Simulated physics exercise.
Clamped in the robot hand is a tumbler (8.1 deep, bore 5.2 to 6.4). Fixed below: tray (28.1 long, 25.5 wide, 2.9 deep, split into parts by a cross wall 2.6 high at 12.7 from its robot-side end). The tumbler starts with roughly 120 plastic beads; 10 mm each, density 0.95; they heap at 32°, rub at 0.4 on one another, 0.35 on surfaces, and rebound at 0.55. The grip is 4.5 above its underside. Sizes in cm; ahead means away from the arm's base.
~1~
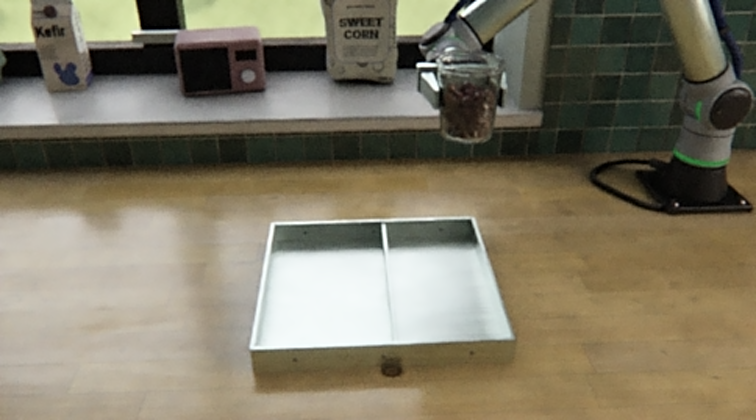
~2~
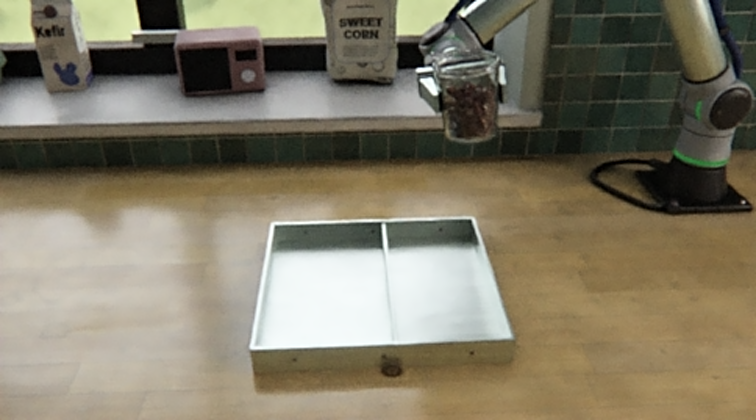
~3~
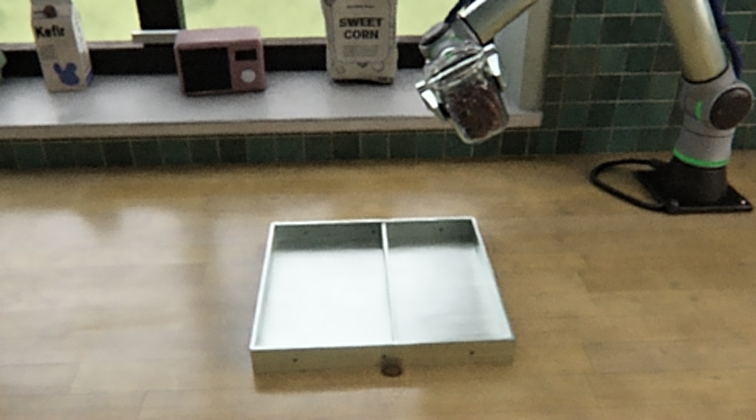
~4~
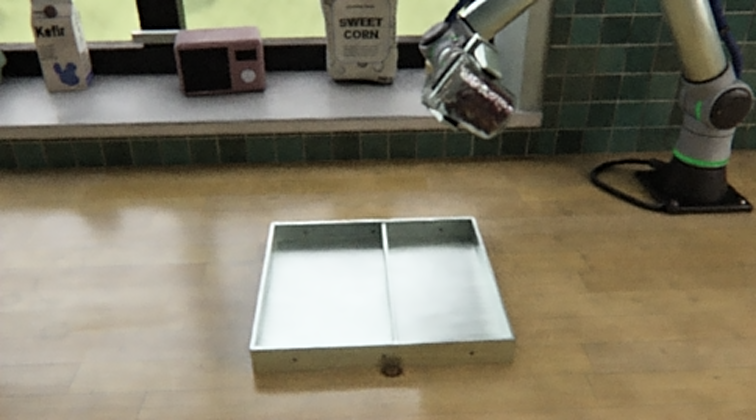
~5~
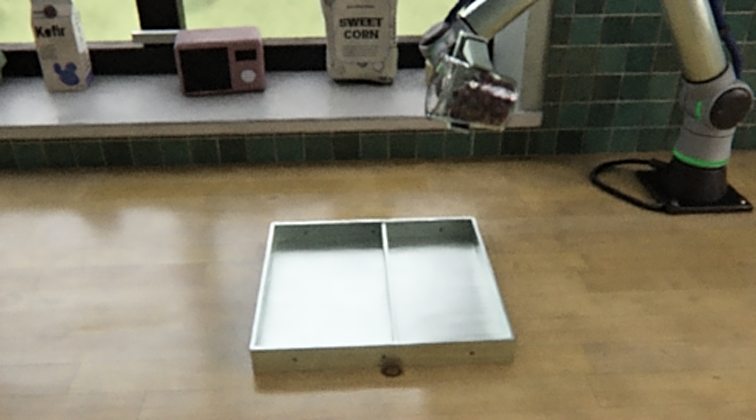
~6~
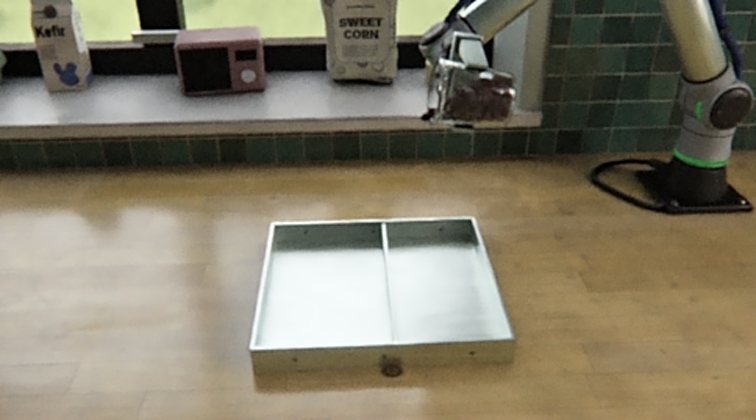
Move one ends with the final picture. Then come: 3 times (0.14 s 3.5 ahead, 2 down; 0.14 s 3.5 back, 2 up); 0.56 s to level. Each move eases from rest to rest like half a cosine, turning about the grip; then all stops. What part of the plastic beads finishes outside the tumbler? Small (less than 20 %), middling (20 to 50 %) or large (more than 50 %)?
Outside the tumbler the share is large, more than 50 %.
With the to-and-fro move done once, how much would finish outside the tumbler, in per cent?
It would be near 30 per cent.
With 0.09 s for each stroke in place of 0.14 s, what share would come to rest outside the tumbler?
Then about 65 per cent.
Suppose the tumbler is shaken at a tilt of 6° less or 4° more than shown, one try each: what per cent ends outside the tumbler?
Some 40 and 75 per cent.
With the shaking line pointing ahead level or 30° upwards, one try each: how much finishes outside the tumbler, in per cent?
Some 80 and 85 per cent.
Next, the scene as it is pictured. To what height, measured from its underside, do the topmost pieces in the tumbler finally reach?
Roughly 3.5 cm.
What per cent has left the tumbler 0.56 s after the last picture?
About 45 per cent by then.
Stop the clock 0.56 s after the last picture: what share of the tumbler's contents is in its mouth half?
Some 55 per cent.
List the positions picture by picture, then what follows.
The tumbler middle at (468, 99), level; upper third of the load around (470, 96), from x 445 to 490, top at y 80; 123 in the tumbler, in the first picture.
The tumbler middle at (469, 99), tilted 8° forward; upper third of the load around (472, 97), from x 450 to 490, top at y 80, in the second picture.
The tumbler middle at (470, 99), tilted 28° forward; upper third of the load around (477, 94), from x 450 to 500, top at y 80, in the third picture.
The tumbler middle at (472, 98), tilted 54° forward; upper third of the load around (481, 92), from x 450 to 510, top at y 75, in the fourth picture.
The tumbler middle at (473, 96), tilted 74° forward; upper third of the load around (484, 88), from x 450 to 510, top at y 75, in the fifth picture.
The tumbler middle at (473, 96), tilted 82° forward; upper third of the load around (489, 89), from x 425 to 510, top at y 80; 123 in the tumbler, in the sixth picture.
Then, 0.56 s on, tilted 82° forward, highest piece 26 above the table; 69 in the tumbler, 18 in the far-side part, 6 in the robot-side part, 30 in flight or on a rim.
Then, 1.12 s on, tilted 41° forward, highest piece 28 above the table; 47 in the tumbler, 45 in the far-side part, 30 in the robot-side part, 1 in flight or on a rim.
Then, 1.60 s on, level, highest piece 26 above the table; 48 in the far-side part, 47 in the tumbler, 28 in the robot-side part.
Then, 2.65 s on, level, highest piece 26 above the table; 48 in the far-side part, 47 in the tumbler, 28 in the robot-side part.
In the end, 48 in the far-side part, 47 in the tumbler, 28 in the robot-side part. That is 62 % outside the tumbler.
